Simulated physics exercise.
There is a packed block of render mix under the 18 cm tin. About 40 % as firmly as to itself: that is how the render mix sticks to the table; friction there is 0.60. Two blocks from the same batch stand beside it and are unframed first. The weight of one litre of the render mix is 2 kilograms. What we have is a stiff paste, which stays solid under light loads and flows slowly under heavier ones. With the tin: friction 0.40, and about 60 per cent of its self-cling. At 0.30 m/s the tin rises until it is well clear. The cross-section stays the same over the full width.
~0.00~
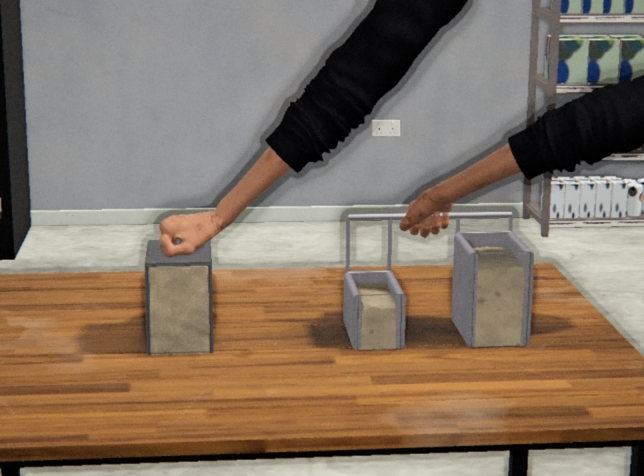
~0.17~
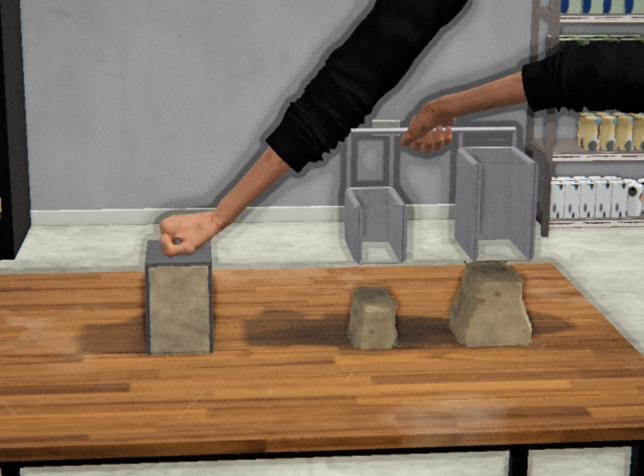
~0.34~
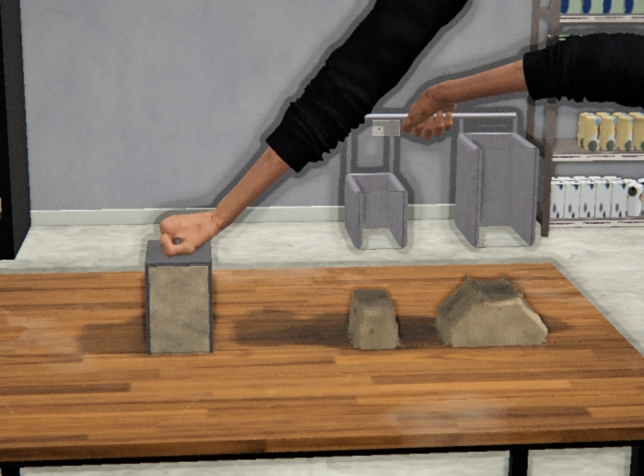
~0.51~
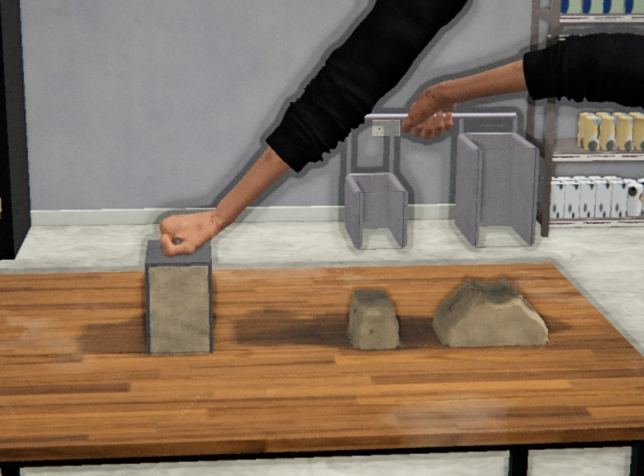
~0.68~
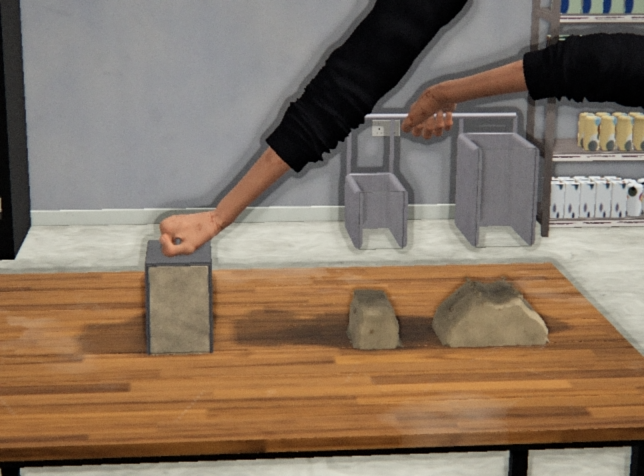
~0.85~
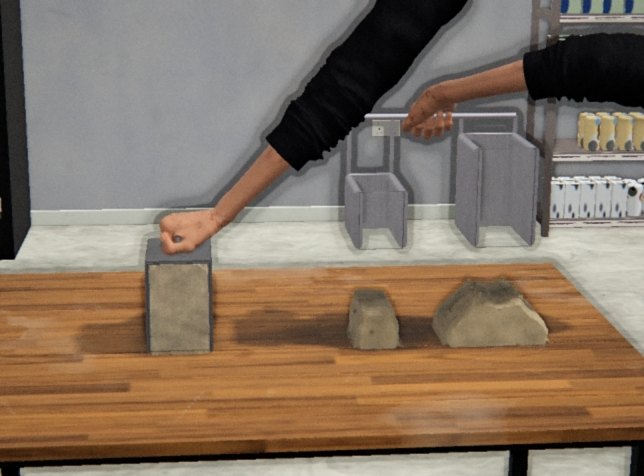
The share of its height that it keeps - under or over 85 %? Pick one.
Under.
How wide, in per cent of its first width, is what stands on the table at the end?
Roughly 230 per cent.
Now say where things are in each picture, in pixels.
The first frame shows top corner of the tin at (149, 267), not yet moved; highest point of the render mix at (154, 268); test blocks 9.2 cm, 17 cm high (left to right).
The second frame shows top corner of the tin at (149, 267), not yet moved; highest point of the render mix at (154, 268); test blocks 8.6 cm, 14 cm high (left to right).
The third frame shows top corner of the tin at (149, 267), not yet moved; highest point of the render mix at (154, 268); test blocks 8.2 cm, 10 cm high (left to right).
The fourth frame shows top corner of the tin at (149, 267), not yet moved; highest point of the render mix at (154, 268); test blocks 8.1 cm, 9.8 cm high (left to right).
The fifth frame shows top corner of the tin at (149, 267), not yet moved; highest point of the render mix at (154, 268); test blocks 8.1 cm, 9.8 cm high (left to right).
The sixth frame shows top corner of the tin at (149, 265), moved 4 mm; highest point of the render mix at (165, 268); test blocks 8.1 cm, 9.8 cm high (left to right).
By 1.15 s, the tin is up by 9.0 cm.
By 1.50 s, the tin is up by 19 cm; what stands on the table is 58 % of the tin's depth.
By 1.85 s, the tin is up by 30 cm; what stands on the table is 57 % of the tin's depth.
By 2.20 s, the tin is up by 30 cm; what stands on the table is 57 % of the tin's depth.
By 2.30 s, at the end, the tin is up by 30 cm; what stands on the table is 57 % of the tin's depth.
